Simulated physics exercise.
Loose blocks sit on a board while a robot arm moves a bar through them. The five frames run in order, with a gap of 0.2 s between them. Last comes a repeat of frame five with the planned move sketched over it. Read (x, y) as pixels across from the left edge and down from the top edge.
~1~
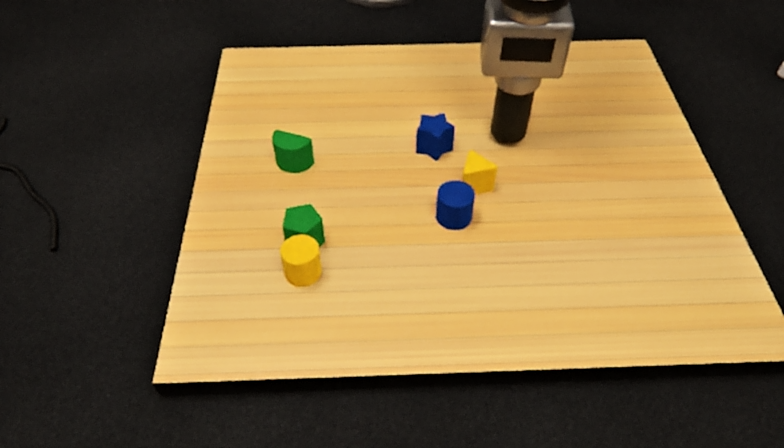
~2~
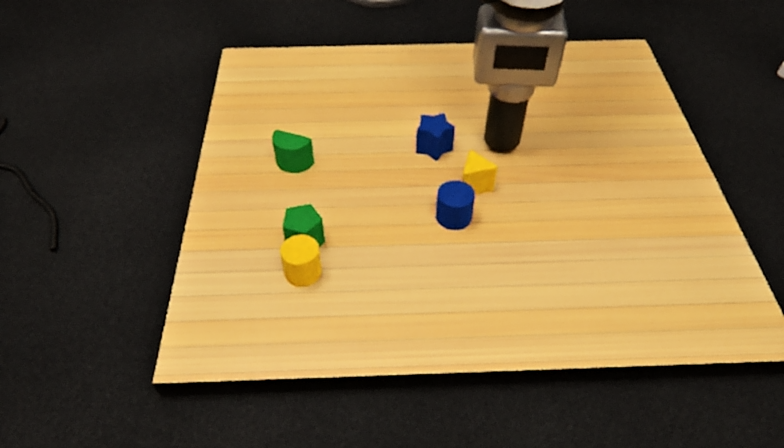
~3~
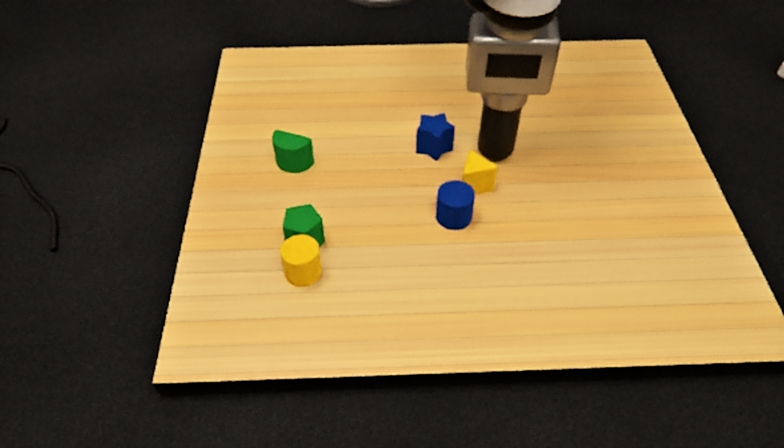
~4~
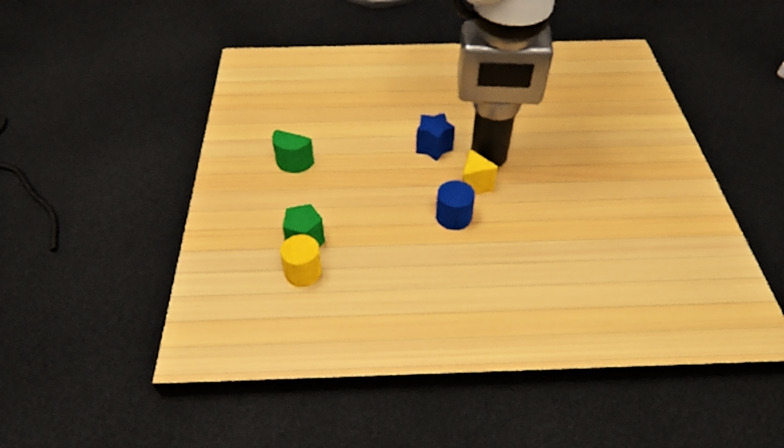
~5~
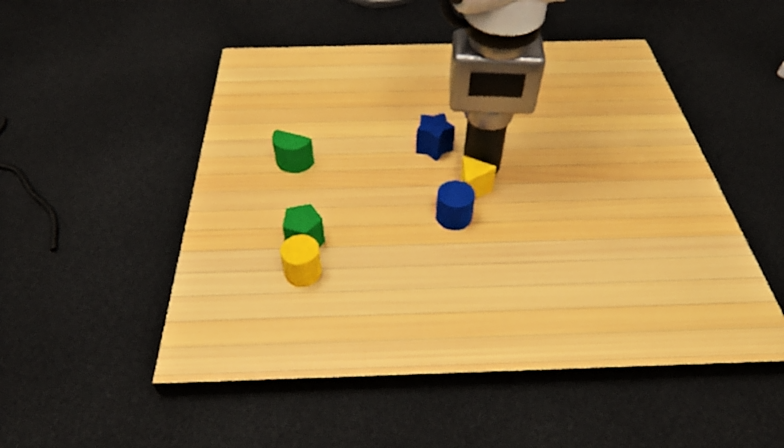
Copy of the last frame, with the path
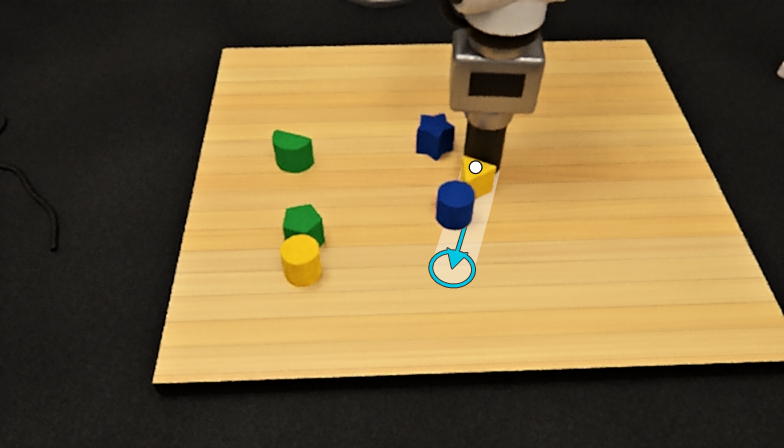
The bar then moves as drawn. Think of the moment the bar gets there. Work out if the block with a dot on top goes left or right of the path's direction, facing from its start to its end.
Well, taking the path from its start to its end as straight ahead, the block with a dot on top moves to the left.
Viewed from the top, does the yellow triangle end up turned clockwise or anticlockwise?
Prediction: Counterclockwise.
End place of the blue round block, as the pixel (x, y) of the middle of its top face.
Its top centre is at about (414, 235).
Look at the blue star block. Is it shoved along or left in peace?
That block stays in place.
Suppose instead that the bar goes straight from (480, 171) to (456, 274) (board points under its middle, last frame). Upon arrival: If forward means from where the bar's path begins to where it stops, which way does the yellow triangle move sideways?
The shift is leftward.
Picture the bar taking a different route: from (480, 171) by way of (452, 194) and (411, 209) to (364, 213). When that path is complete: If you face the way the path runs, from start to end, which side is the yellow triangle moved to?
Toward the left.
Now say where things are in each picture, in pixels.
Bar tip at (508, 131); block tops, blue star block at (435, 124); blue round block at (456, 193); yellow triangle at (477, 163), in the first picture.
Bar at (502, 139); blocks unchanged, in the second picture.
Bar at (496, 147); blocks unchanged, in the third picture.
Bar at (489, 156); blocks unchanged, in the fourth picture.
Bar at (481, 165); blue star block at (435, 124); blue round block at (456, 193); yellow triangle at (476, 167), in the fifth picture.
Path on the board, straight from (480, 171) to (452, 268); the dot is on the yellow triangle.
The first path, step by step. One third of the way, bar at (473, 195); blue round block at (447, 207); yellow triangle at (477, 201), turned 25° anticlockwise.
Two thirds of the way, bar at (463, 228); blue round block at (430, 224); yellow triangle at (477, 235), turned 45° anticlockwise.
At the end, bar at (453, 263); blue star block in place; blue round block at (414, 235); yellow triangle at (484, 263), turned 80° anticlockwise.
